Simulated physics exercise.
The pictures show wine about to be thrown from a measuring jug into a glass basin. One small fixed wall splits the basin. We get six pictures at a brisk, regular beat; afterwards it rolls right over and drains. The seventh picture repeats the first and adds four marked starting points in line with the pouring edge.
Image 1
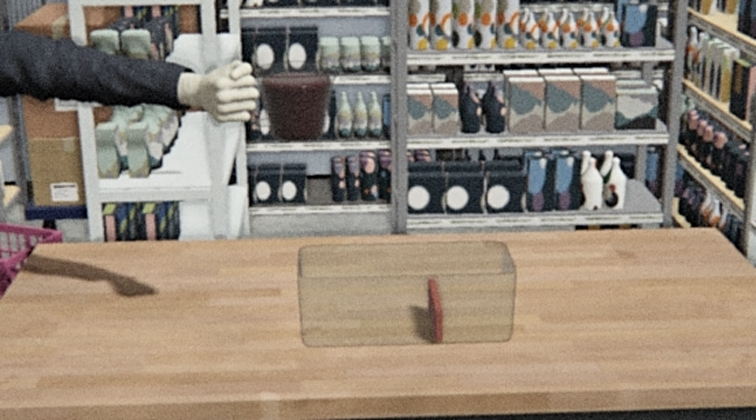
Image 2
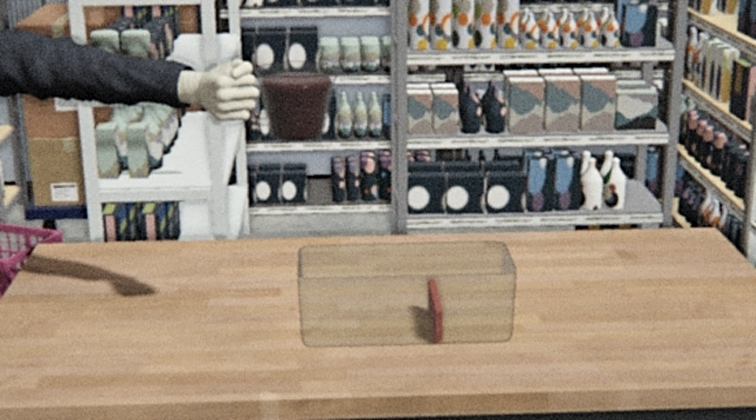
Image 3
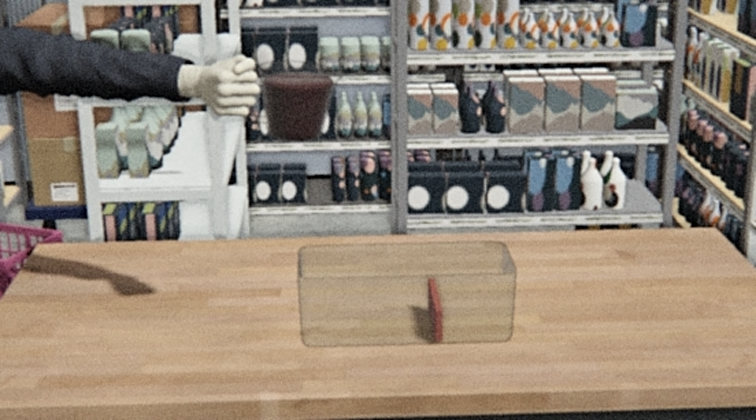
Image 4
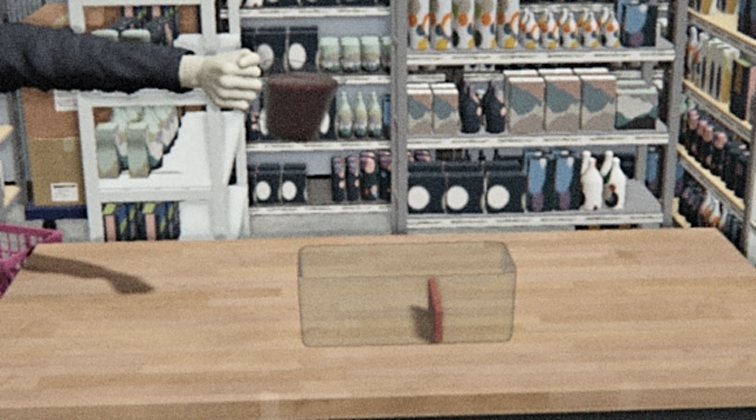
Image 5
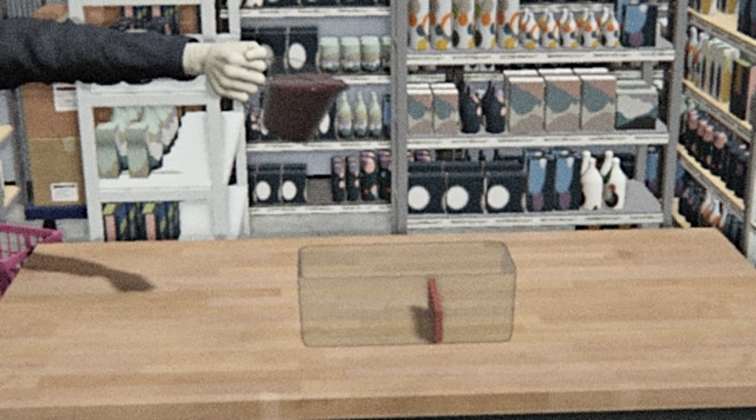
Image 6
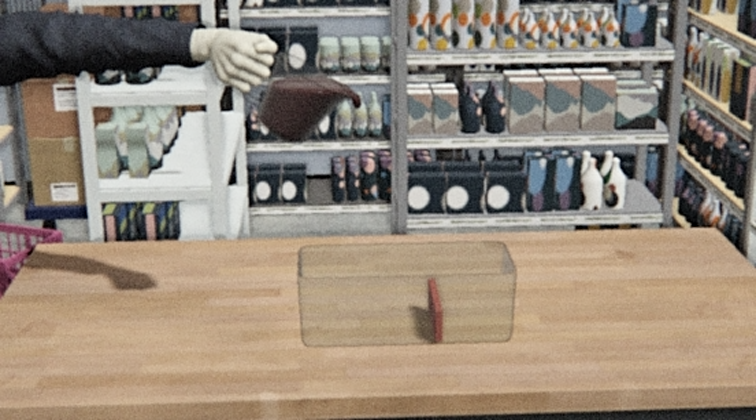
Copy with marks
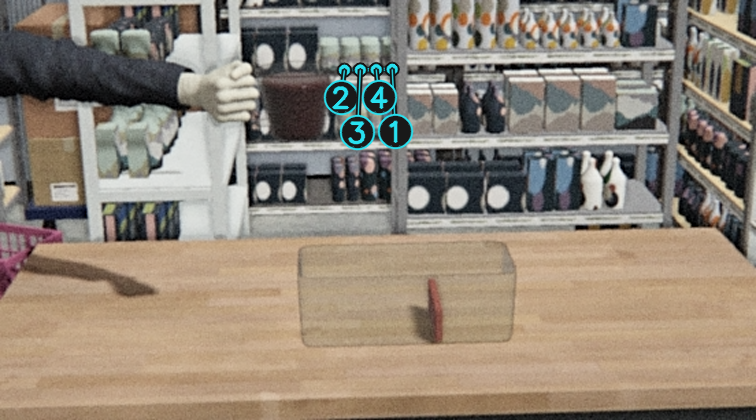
A dark-sleeved arm with a pale hand reaches in from the left, holding a dark reddish-brown jug, seen from across a wooden counter in a shop. A clear glass basin with a thin red piece sits on the counter before stocked shelves. The jug stays upright, then tilts steadily rightward until dark liquid just crosses its lip, while the camera stays still.
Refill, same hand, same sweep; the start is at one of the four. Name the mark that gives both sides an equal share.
The answer is dot 4.
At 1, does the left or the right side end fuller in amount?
The right one.
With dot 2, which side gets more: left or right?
The left one.
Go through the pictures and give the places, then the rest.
Upright, lip at (340, 70); basin from (302, 345) to (512, 340); top of the wall at (435, 294); nothing has left yet, in the first frame.
Upright, lip at (341, 71); nothing has left yet, in the second frame.
Tipped about 6°, lip at (343, 74); nothing has left yet, in the third frame.
Tipped about 12°, lip at (346, 80); nothing has left yet, in the fourth frame.
Tipped about 21°, lip at (349, 88); nothing has left yet, in the fifth frame.
Tipped about 32°, lip at (351, 97); wine is over the lip, down to (357, 106), in the sixth frame.
In cyan, 1 at (392, 69); 2 at (344, 70); 3 at (360, 69); 4 at (376, 69).
With 1, about 23 % ends left of the wall and 75 % right of it.
With 2, about 89 % ends left of the wall and 4 % right of it; 6 % is lost outside.
With 3, about 77 % ends left of the wall and 15 % right of it; 8 % is lost outside.
With 4, about 50 % ends left of the wall and 47 % right of it; 3 % is lost outside.
